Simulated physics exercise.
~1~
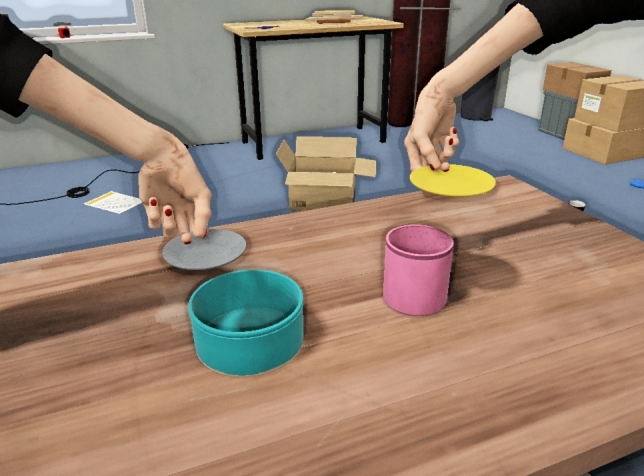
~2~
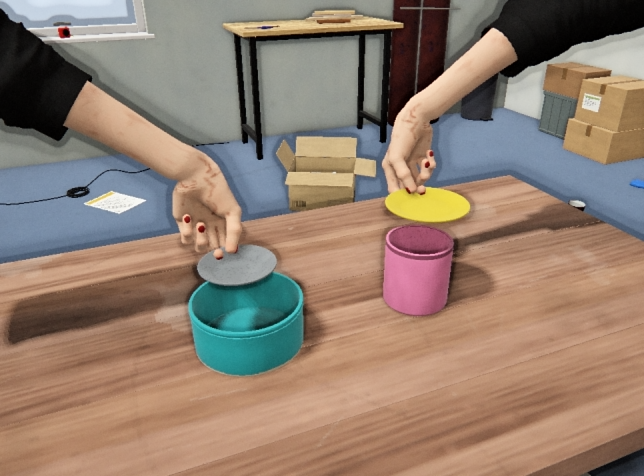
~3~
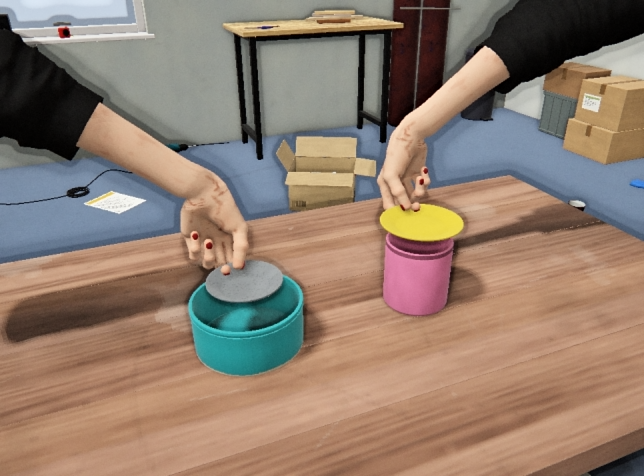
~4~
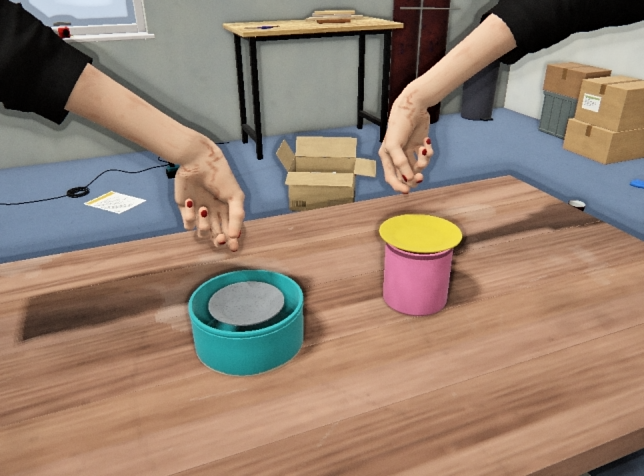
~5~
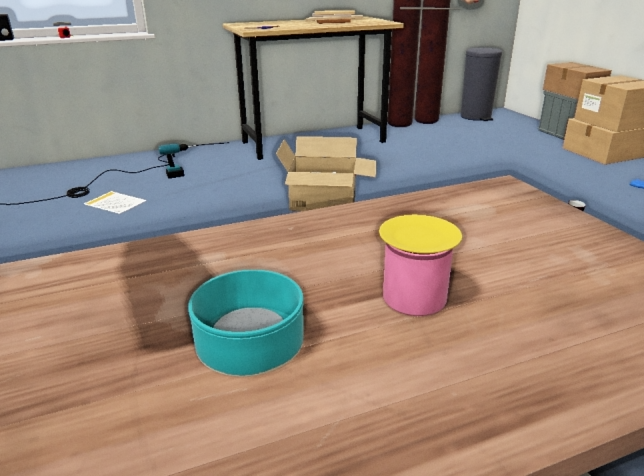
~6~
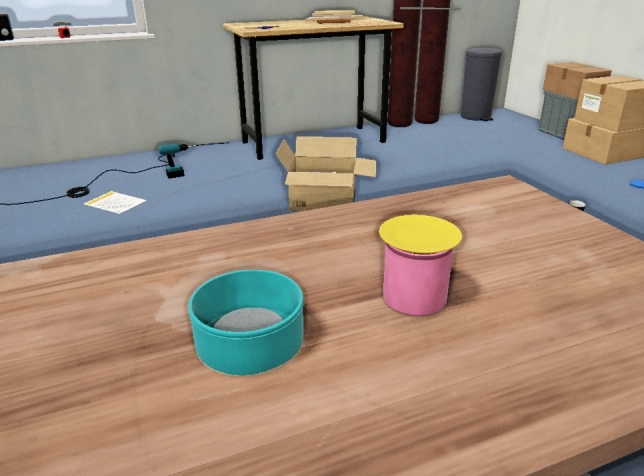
Two hands lowering discs onto containers, the yellow one covering the pink jug, the grey one dropping inside the teal jar.
